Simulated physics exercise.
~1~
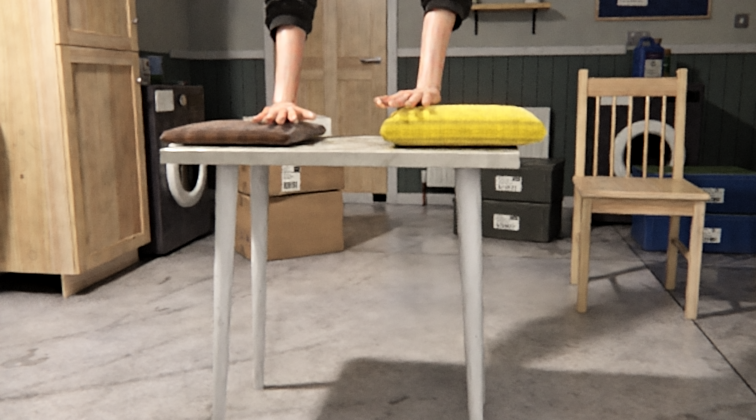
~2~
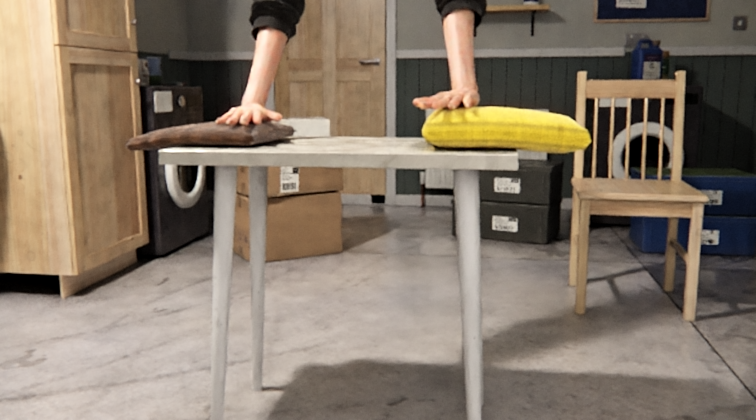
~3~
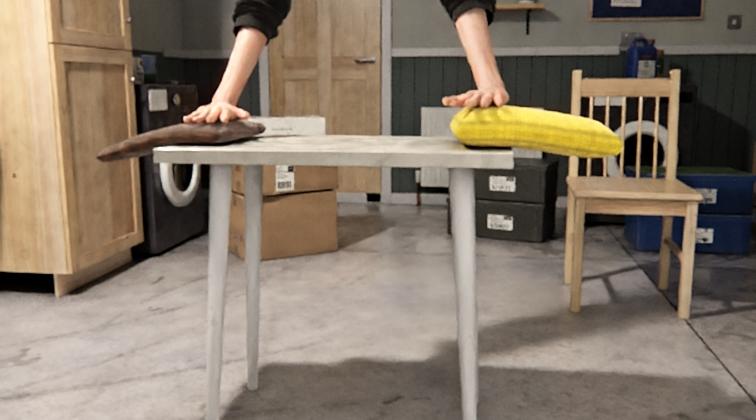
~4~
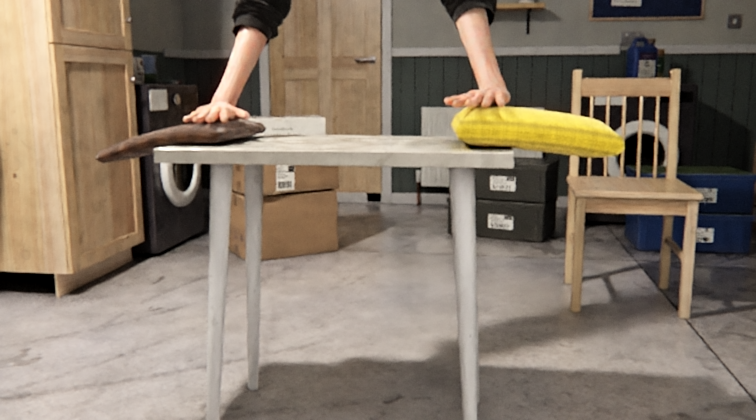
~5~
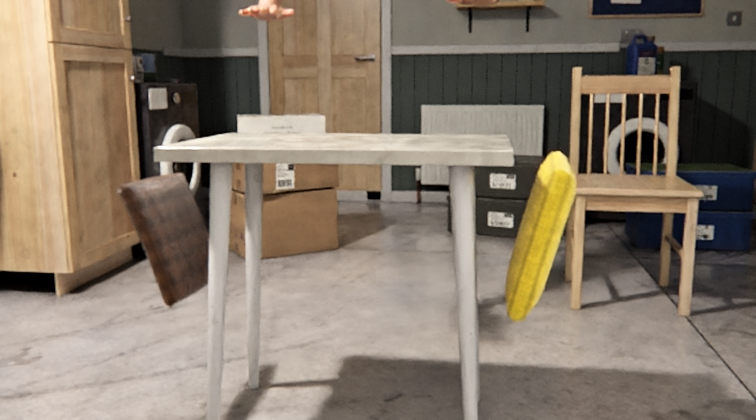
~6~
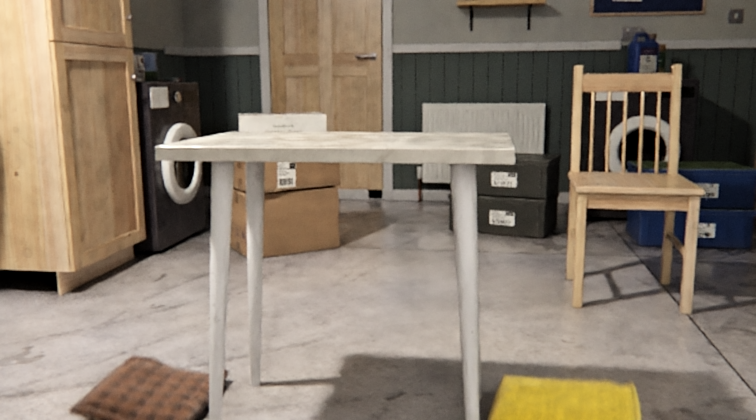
A brown seat pad and a yellow pillow lie at opposite ends of a pale side table, each beneath one of a person's hands. The hands spread apart, sliding the pad to the left and the pillow to the right until both stick out well past the tabletop. They pause there, with the overhanging parts dipping slightly. Then the hands lift away, and the pad and pillow tip outwards and drop off their ends. Both finish on the grey floor, the brown pad at left and the yellow pillow at right, leaving the table bare.
